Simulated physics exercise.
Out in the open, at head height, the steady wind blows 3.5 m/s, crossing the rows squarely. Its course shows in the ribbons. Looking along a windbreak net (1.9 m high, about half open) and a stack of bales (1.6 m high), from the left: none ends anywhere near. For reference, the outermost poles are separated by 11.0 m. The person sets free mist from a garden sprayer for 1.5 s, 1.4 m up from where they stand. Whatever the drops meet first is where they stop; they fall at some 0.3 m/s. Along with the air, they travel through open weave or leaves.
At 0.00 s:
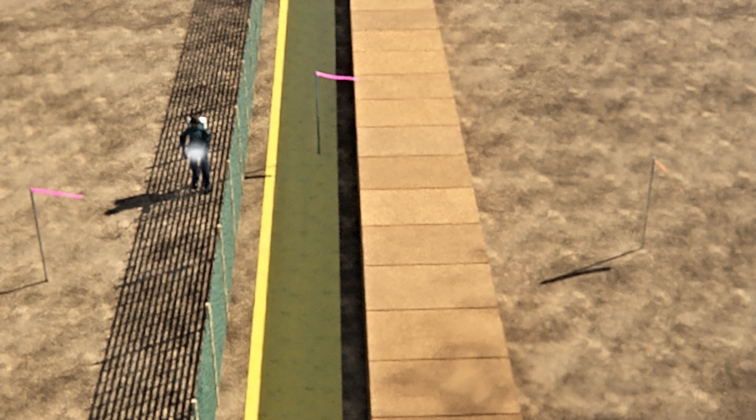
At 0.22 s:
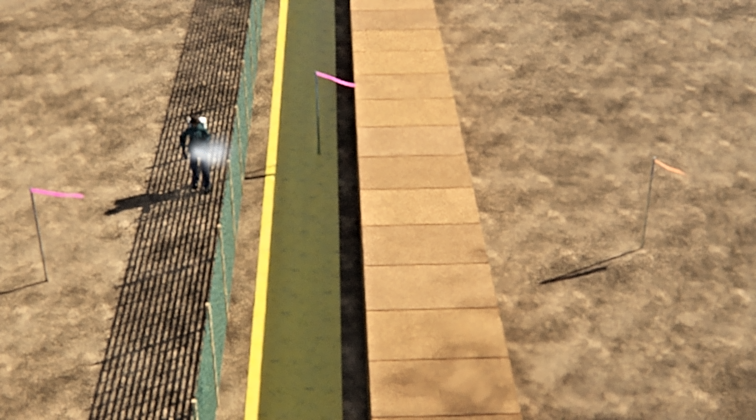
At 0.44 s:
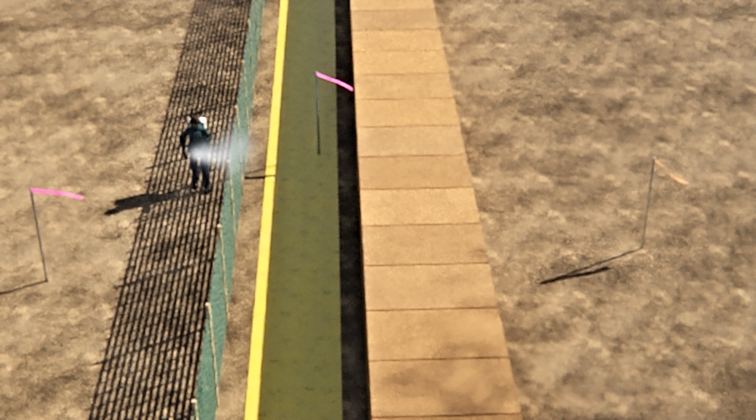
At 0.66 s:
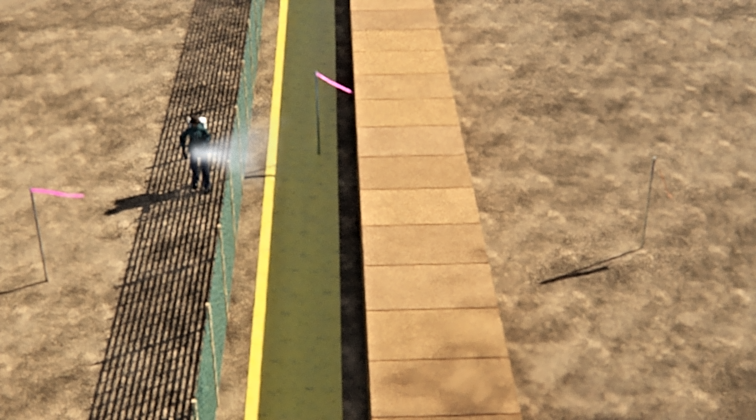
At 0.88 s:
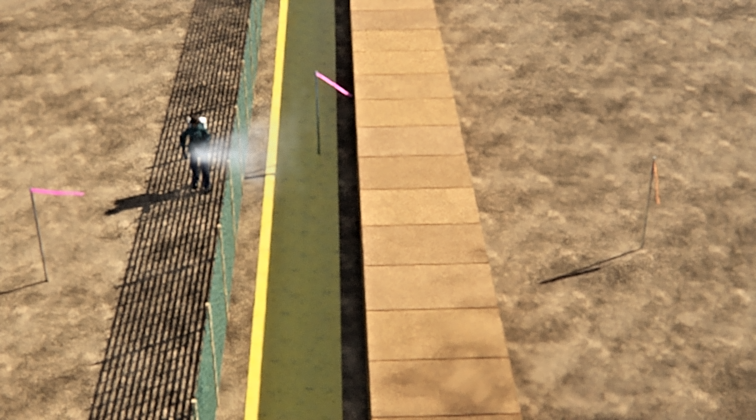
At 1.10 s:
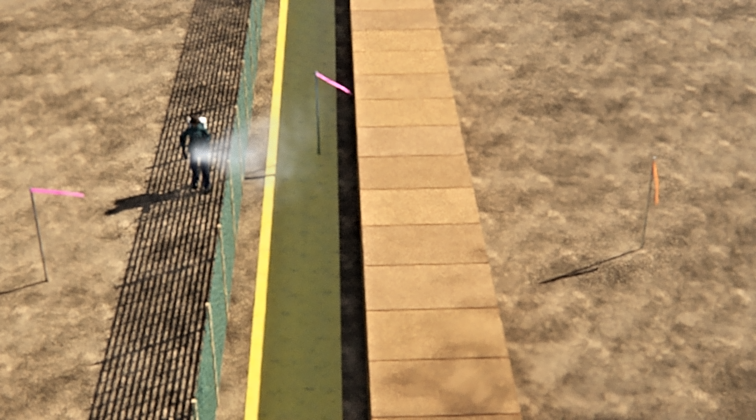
White mist sprays from a standing person and spreads right through the green windbreak net.
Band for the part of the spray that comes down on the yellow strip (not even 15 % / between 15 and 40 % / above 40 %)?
Band: Under 15 %.
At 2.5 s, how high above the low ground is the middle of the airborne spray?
Middle height: Approx. 1.8 m.
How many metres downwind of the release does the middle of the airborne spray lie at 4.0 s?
Roughly 6.0 metres.
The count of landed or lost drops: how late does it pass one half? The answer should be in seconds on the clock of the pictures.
About 9.5 seconds.
After 2.5 s, 3 % is no longer flying here, and 2 % lies on the yellow strip; the middle of what still flies is 1.8 m above the low ground, near (329, 133).
After 4.0 s, 15 % is no longer flying here, and 7 % lies on the yellow strip; the middle of what still flies is 2.3 m above the low ground, near (503, 104).
After 8.0 s, 36 % is no longer flying here, and 8 % lies on the yellow strip.
After 20.0 s, 97 % is no longer flying here, and 8 % lies on the yellow strip.
After 45.0 s, 100 % is no longer flying here, and 8 % lies on the yellow strip.
